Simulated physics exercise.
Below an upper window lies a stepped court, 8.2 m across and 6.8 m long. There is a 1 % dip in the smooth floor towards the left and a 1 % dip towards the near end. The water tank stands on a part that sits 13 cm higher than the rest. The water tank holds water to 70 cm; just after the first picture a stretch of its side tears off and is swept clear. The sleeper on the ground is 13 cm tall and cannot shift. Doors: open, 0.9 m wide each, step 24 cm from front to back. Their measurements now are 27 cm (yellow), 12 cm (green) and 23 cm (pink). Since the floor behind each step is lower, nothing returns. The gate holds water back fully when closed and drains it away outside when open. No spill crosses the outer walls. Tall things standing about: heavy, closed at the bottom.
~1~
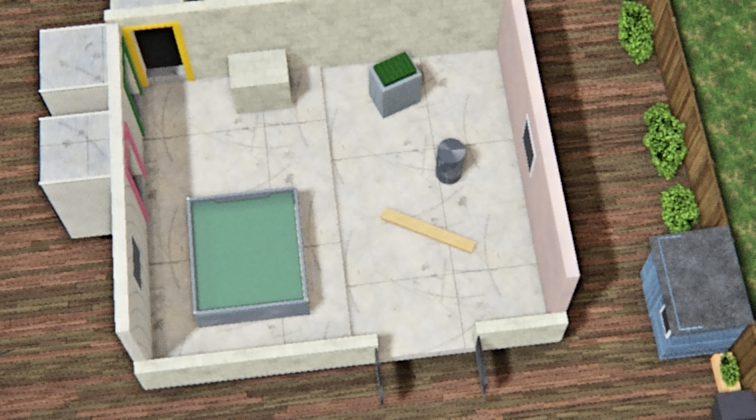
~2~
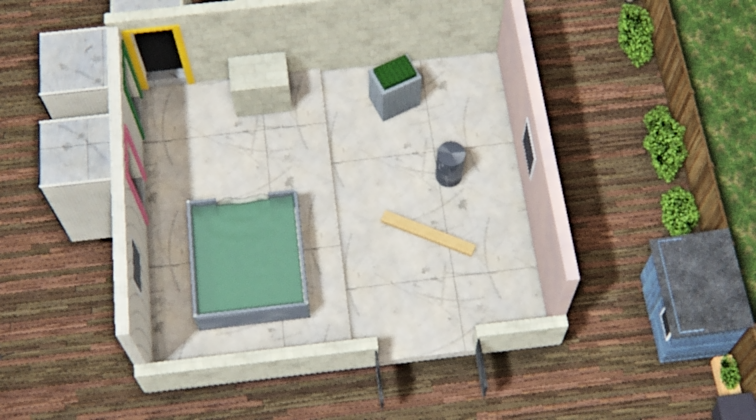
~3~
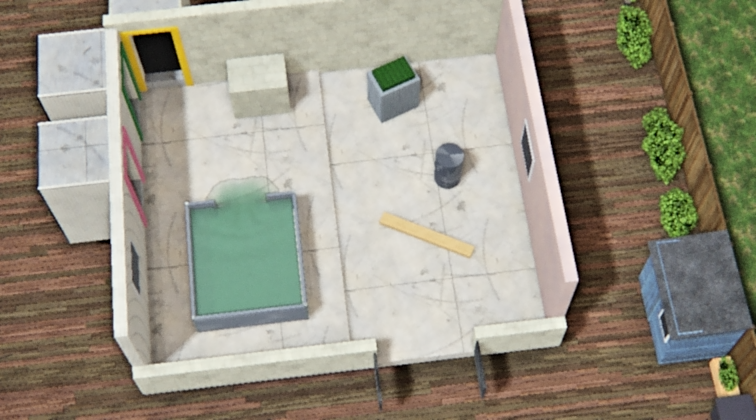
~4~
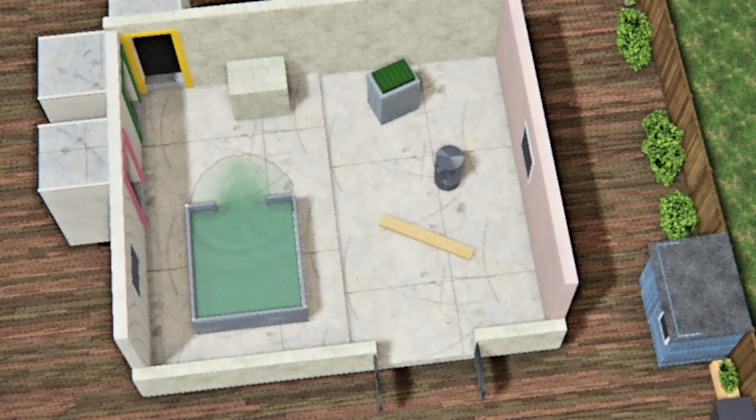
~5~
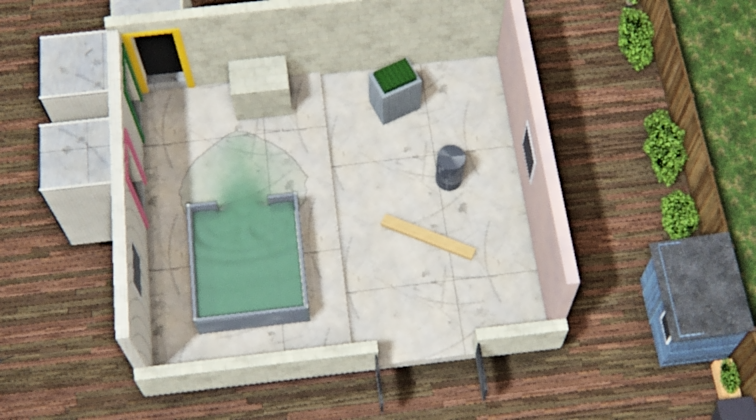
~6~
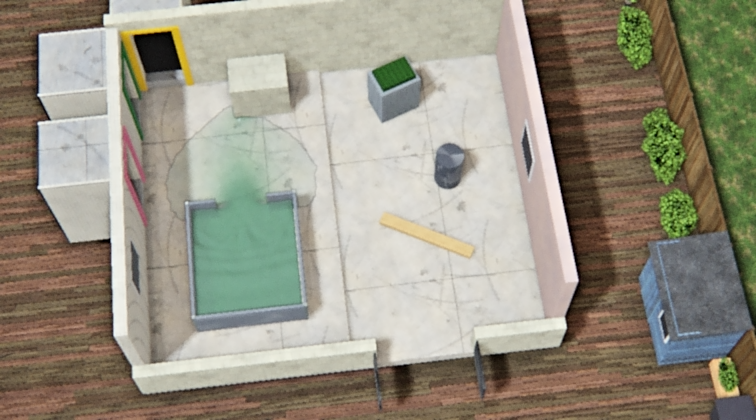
A roofless walled court with a pale, cracked stone floor, set among brown boards, is seen from high above through a steady view. A green-filled tank with grey walls stands at the left, a pale block and yellow-framed doorway behind it, with a dark cylinder, yellow plank and green-topped box to the right. The tank's far side opens, and thin greenish water pours out, fanning across the floor behind it.
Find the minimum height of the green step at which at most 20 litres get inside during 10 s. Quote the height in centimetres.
The minimum is about 25 cm.
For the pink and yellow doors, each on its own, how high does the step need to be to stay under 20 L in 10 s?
About 7.0 cm at pink and about 28 cm at yellow.
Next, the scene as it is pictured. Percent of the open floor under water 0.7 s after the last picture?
I'd estimate about 20 percent.
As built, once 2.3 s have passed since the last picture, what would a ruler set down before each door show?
Door by door in cm - yellow 31, green 28, pink 3.
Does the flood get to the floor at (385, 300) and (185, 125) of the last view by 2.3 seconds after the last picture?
In turn: Not reached, flooded.
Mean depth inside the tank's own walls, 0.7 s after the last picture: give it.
It averages close to 53 centimetres.
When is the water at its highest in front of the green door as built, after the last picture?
Peak time: Around 1.8 s.
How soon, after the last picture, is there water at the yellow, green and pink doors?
Times: Yellow 0.6 s, green 0.7 s, pink 0.5 s.
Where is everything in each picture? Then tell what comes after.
The water tank at (247, 250) is whole and still, 70 cm deep; the green door at (133, 90) is dry, in the first frame.
The gap is on the far side, the front 0.3 m out at a hidden place; the back of the water tank holds 70 cm, in the second frame.
The gap is on the far side, the front 0.8 m out at (226, 183); the back of the water tank holds 70 cm, in the third frame.
The gap is on the far side, the front 1.4 m out at (227, 160); the back of the water tank holds 70 cm, in the fourth frame.
The gap is on the far side, the front 2.0 m out at (235, 135); the back of the water tank holds 70 cm, in the fifth frame.
Water pours out on the far side and has run 2.6 m, to (229, 110); about 5 cm deep outside, 70 cm at the back; 1.4 m in a straight line remain to the green door at (132, 95), in the sixth frame.
Then, 0.7 s after the last picture water covers 20 % of the floor, deepest (38 cm) near (245, 205); 3 cm at the green door, 0 litres in over its 12 cm step.
Then, 2.3 s after the last picture water covers 35 % of the floor, deepest (36 cm) near (140, 94); 28 cm at the green door, 66 litres in over its 12 cm step.
Then, 9.3 s after the last picture water covers 85 % of the floor, deepest (18 cm) near (152, 376); 14 cm at the green door, 270 litres in over its 12 cm step.
At the green door as built, the water peaked near 30 cm, 1.9 s after the last picture.
With a step of 22.5 cm, 36 litres would have come in within the 10 s; with 30.5 cm, 5 litres. So under 20 litres takes about 25 cm.
